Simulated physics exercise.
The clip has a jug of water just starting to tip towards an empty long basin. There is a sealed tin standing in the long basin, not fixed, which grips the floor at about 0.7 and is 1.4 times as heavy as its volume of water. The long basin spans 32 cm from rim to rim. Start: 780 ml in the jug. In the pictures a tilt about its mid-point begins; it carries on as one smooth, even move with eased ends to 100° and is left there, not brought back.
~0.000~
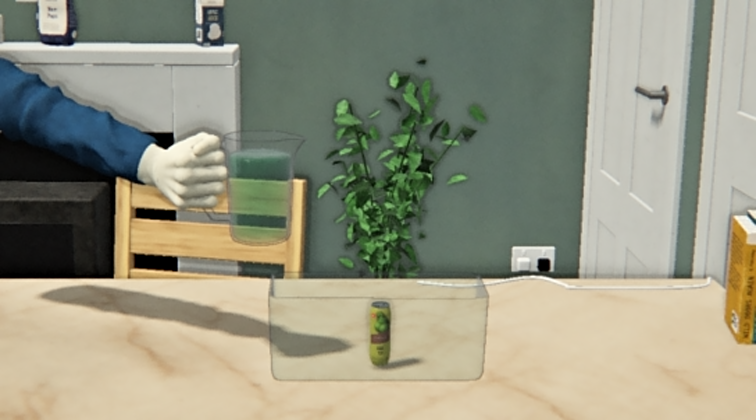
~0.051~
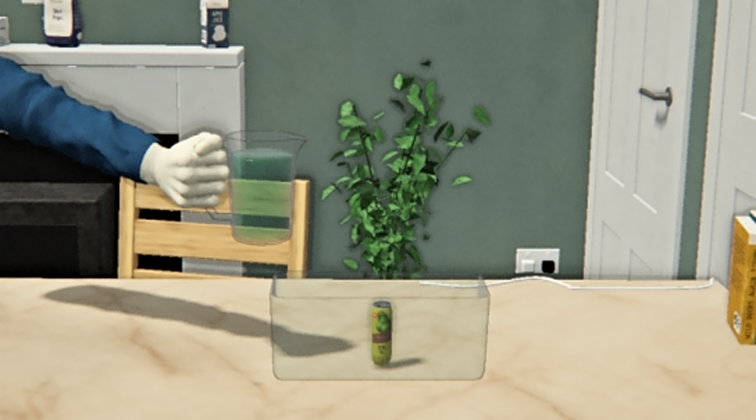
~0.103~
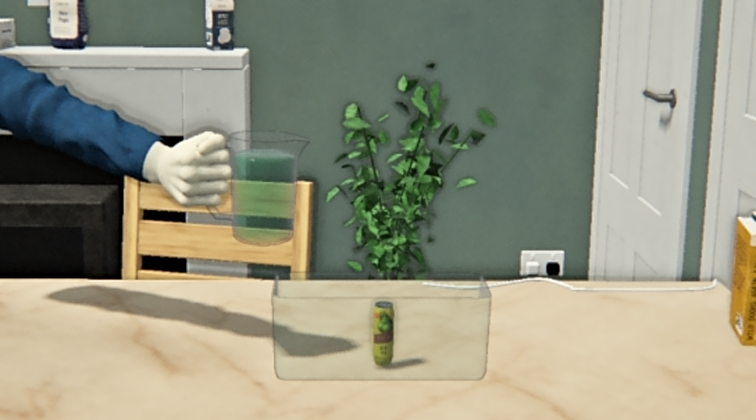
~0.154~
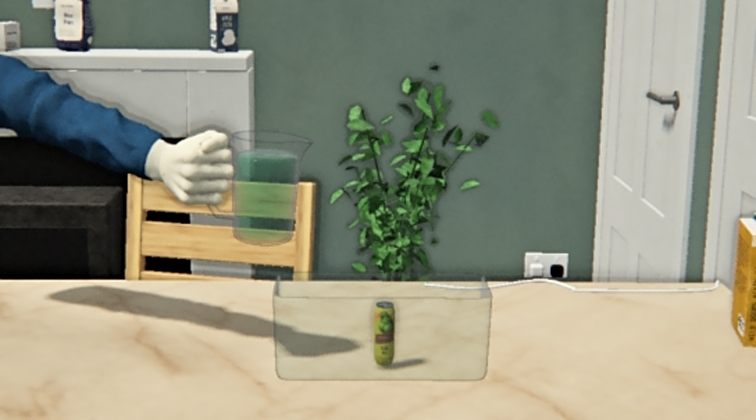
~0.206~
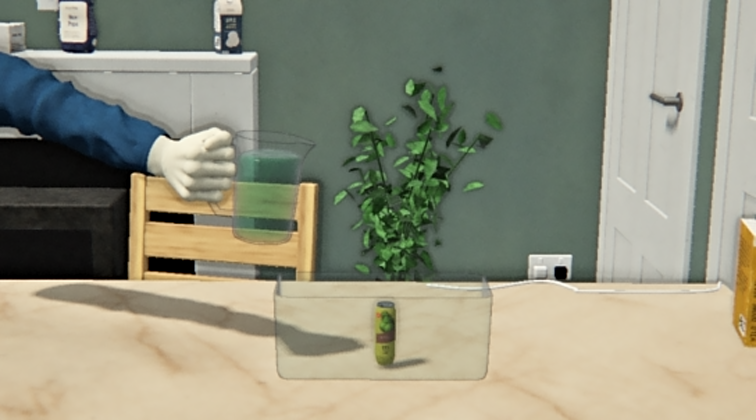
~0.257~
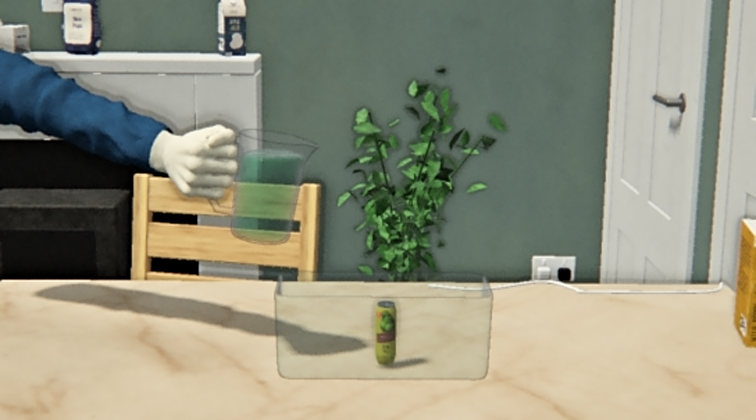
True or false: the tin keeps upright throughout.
False.
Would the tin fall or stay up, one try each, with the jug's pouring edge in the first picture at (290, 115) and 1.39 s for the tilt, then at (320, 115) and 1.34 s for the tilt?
Trial 1 - tin stays standing; trial 2 - tin stays standing.
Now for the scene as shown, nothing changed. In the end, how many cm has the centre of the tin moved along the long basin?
It finishes around 7.5 cm from where it began.
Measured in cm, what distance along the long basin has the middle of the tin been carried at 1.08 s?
Close to 0 cm.
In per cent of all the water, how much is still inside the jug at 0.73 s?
Close to 92 percent of the liquid remains at that time.
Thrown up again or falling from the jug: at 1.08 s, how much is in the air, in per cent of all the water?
Close to 18 %.
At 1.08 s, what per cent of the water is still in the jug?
50 per cent or so.
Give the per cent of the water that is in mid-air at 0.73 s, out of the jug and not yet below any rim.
It comes to about 7 percent.
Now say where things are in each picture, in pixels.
It leans 0°; its right rim is at (307, 138); the water meets the walls at (228, 154) and (294, 154); the long basin's rim runs from (271, 286) to (483, 286); the tin's top is at (381, 307), in the first frame.
It leans 0°; its right rim is at (309, 138); the water meets the walls at (230, 154) and (296, 154), in the second frame.
It leans 1°; its right rim is at (312, 139); the water meets the walls at (233, 154) and (298, 155), in the third frame.
It leans 3°; its right rim is at (314, 141); the water meets the walls at (235, 154) and (300, 156), in the fourth frame.
It leans 6°; its right rim is at (317, 143); the water meets the walls at (237, 154) and (302, 156), in the fifth frame.
It leans 9°; its right rim is at (320, 146); the water meets the walls at (240, 155) and (306, 156), in the sixth frame.
By 0.73 s the tilt is 57° and 92 per cent is still to pour; the tin stands where it began.
By 1.08 s the tilt is 91° and 51 per cent is still to pour; the tin stands where it began.
By 1.44 s the tilt is 100° and 8 per cent is still to pour; the tin lies on its side.
By 1.84 s the tilt is 100° and 0 per cent is still to pour; the tin lies on its side.
At rest the tin lies on its side.
